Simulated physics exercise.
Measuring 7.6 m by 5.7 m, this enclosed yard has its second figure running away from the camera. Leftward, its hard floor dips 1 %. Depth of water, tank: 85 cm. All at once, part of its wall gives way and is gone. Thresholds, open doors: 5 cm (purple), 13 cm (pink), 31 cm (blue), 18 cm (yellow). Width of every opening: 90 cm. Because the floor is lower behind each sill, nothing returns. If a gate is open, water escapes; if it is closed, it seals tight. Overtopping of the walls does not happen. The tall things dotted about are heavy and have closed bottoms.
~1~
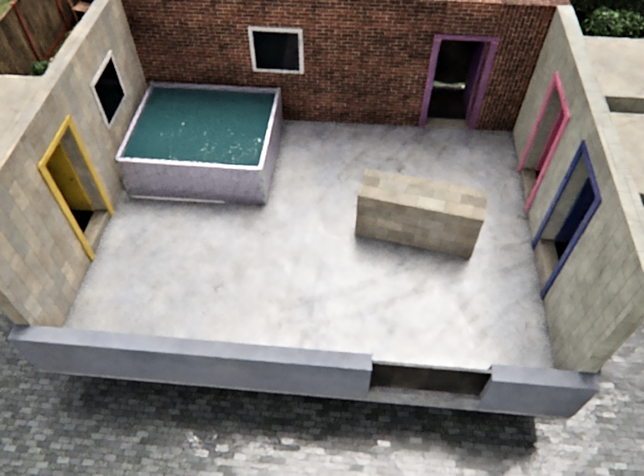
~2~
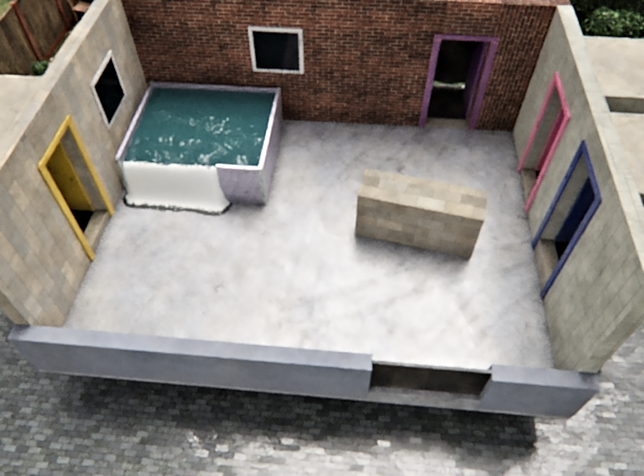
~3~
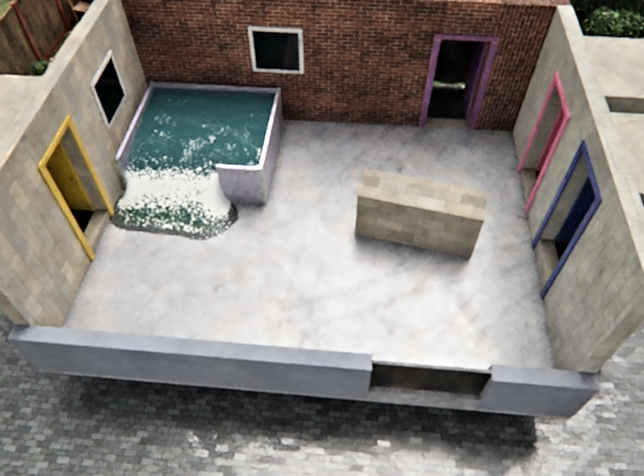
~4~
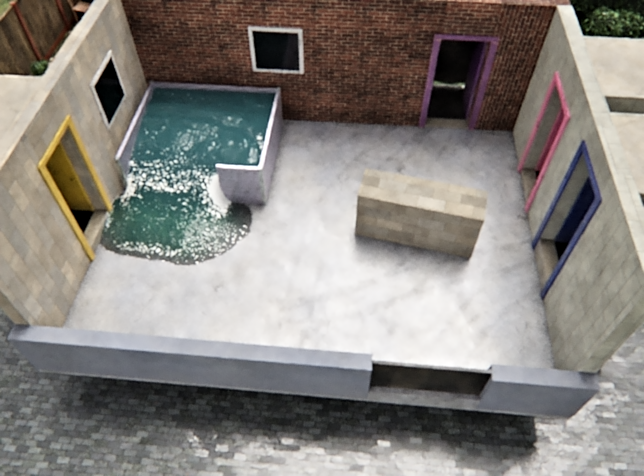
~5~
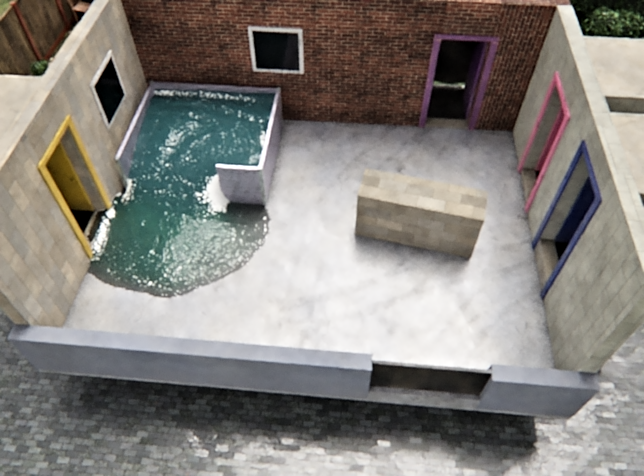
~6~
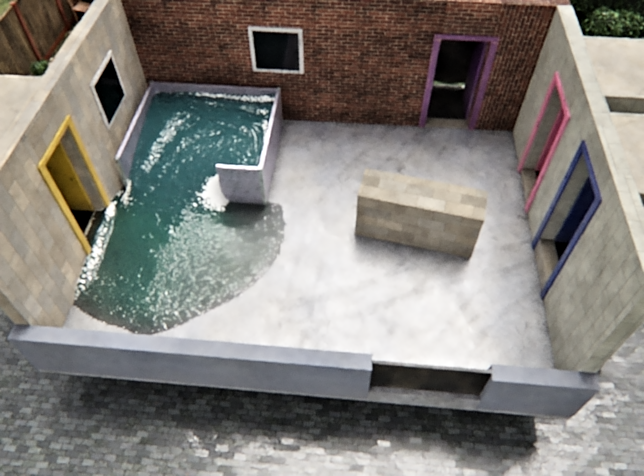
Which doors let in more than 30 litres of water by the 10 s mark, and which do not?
By then, the purple door lets in more than that, the pink door does not, the blue door does not, the yellow door lets in more than that.
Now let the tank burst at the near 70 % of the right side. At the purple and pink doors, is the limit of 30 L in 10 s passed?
Short answer, against that limit: Purple overshoots, pink overshoots.
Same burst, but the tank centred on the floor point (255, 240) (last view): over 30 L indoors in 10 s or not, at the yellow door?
Well, yellow ends up inside the mark.
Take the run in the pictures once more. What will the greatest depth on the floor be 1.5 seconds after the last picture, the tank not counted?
It tops out at some 63 cm.
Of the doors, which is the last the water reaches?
I'd say the purple one.
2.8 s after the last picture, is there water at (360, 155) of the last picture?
Looks like it's not yet wet.
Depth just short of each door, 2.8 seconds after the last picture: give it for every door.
Centimetres: Purple 0 / pink 0 / blue 0 / yellow 24.
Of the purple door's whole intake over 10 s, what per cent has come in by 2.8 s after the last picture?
Some 0 per cent by then.
Then, 0.7 s after the last picture water covers 30 % of the floor and is deepest (74 cm) near (54, 349); purple door not reached, pink door not reached, blue door not reached, yellow door 36 cm at the sill, 14 L in.
Then, 1.5 s after the last picture water covers 30 % of the floor and is deepest (63 cm) near (67, 319); purple door not reached, pink door not reached, blue door not reached, yellow door 31 cm at the sill, 80 L in.
Then, 2.8 s after the last picture water covers 60 % of the floor and is deepest (36 cm) near (54, 349); purple door not reached, pink door not reached, blue door not reached, yellow door 24 cm at the sill, 119 L in.
Then, 5.3 s after the last picture water covers 95 % of the floor and is deepest (30 cm) near (468, 361); purple door 14 cm at the sill, 7 L in, pink door 7 cm at the sill, 0 L in, blue door 20 cm at the sill, 10 L in, yellow door 19 cm at the sill, 159 L in.
Then, 9.3 s after the last picture water covers 100 % of the floor and is deepest (20 cm) near (281, 157); purple door 12 cm at the sill, 149 L in, pink door 6 cm at the sill, 0 L in, blue door 11 cm at the sill, 10 L in, yellow door 10 cm at the sill, 160 L in.
